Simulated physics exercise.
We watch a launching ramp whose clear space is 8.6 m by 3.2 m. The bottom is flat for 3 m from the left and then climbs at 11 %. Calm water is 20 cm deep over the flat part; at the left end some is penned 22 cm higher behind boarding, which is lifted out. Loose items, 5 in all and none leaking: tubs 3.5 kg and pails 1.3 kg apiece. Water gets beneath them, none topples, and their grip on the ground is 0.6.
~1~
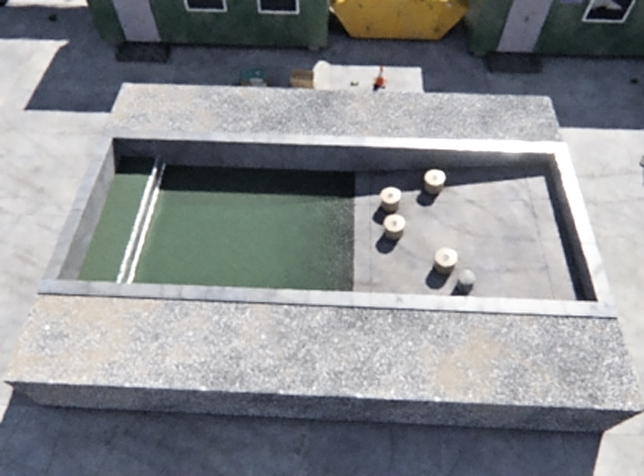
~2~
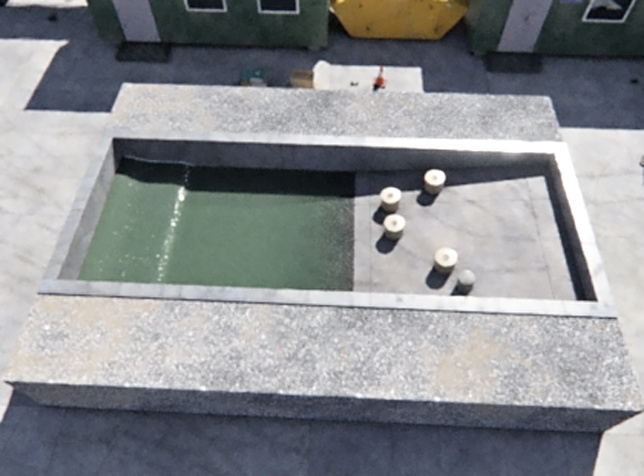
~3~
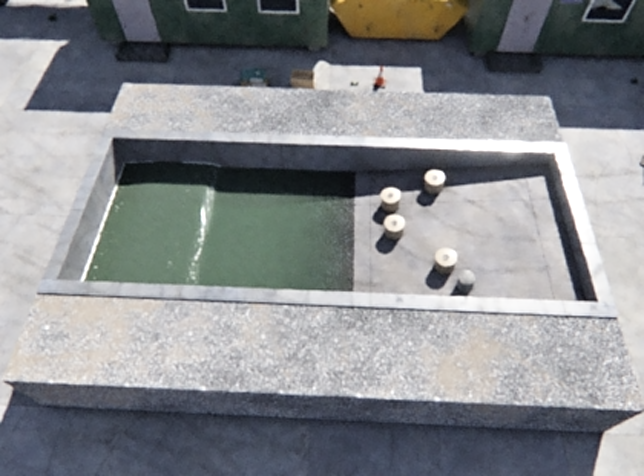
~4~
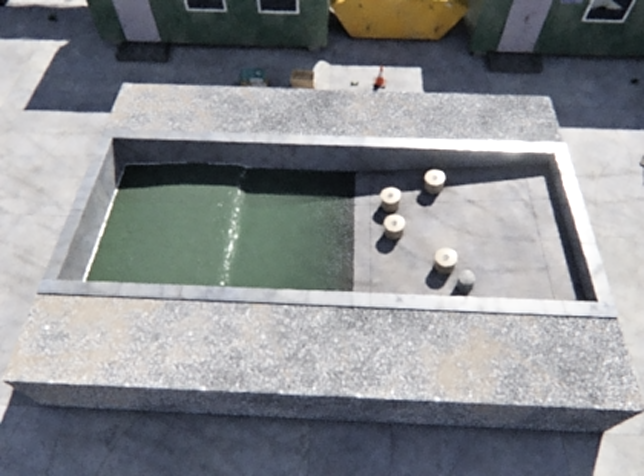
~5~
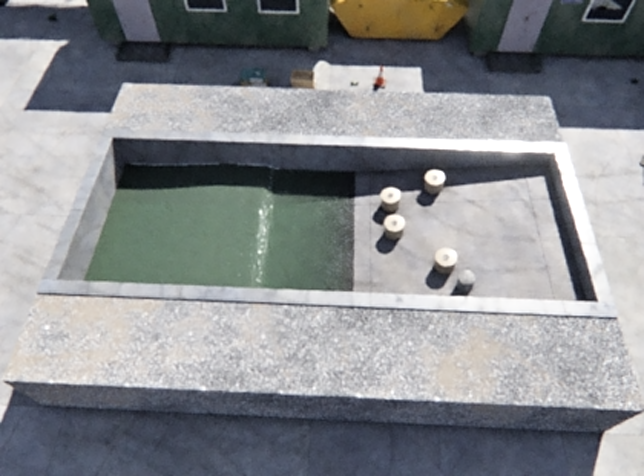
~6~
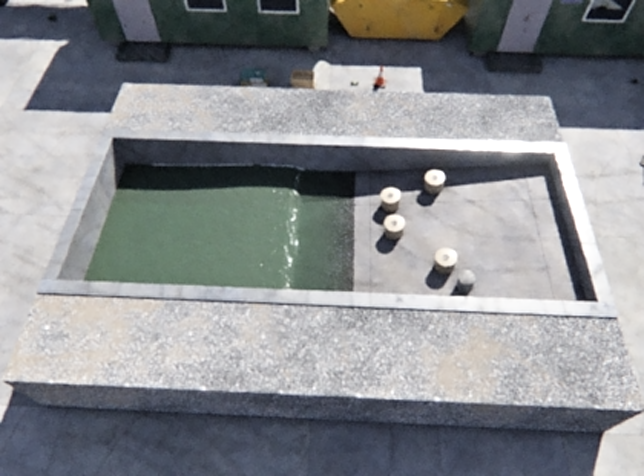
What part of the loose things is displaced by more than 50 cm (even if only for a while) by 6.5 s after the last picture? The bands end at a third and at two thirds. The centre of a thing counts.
That comes to from one to two thirds.
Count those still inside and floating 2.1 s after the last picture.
1 of them.
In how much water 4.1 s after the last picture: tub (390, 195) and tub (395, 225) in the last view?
Roughly 2 and 2 cm.
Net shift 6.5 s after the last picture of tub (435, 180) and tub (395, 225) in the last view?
In that order: 0 cm, 80 cm.
Then, 0.6 s after the last picture 0 of 5 are over 50 cm from their spots; 0 afloat.
Then, 2.1 s after the last picture 1 of 5 are over 50 cm from their spots; 1 afloat.
Then, 4.1 s after the last picture 1 of 5 are over 50 cm from their spots; 0 afloat.
Then, 6.5 s after the last picture 2 of 5 are over 50 cm from their spots, and 2 have been at some point; 0 afloat.
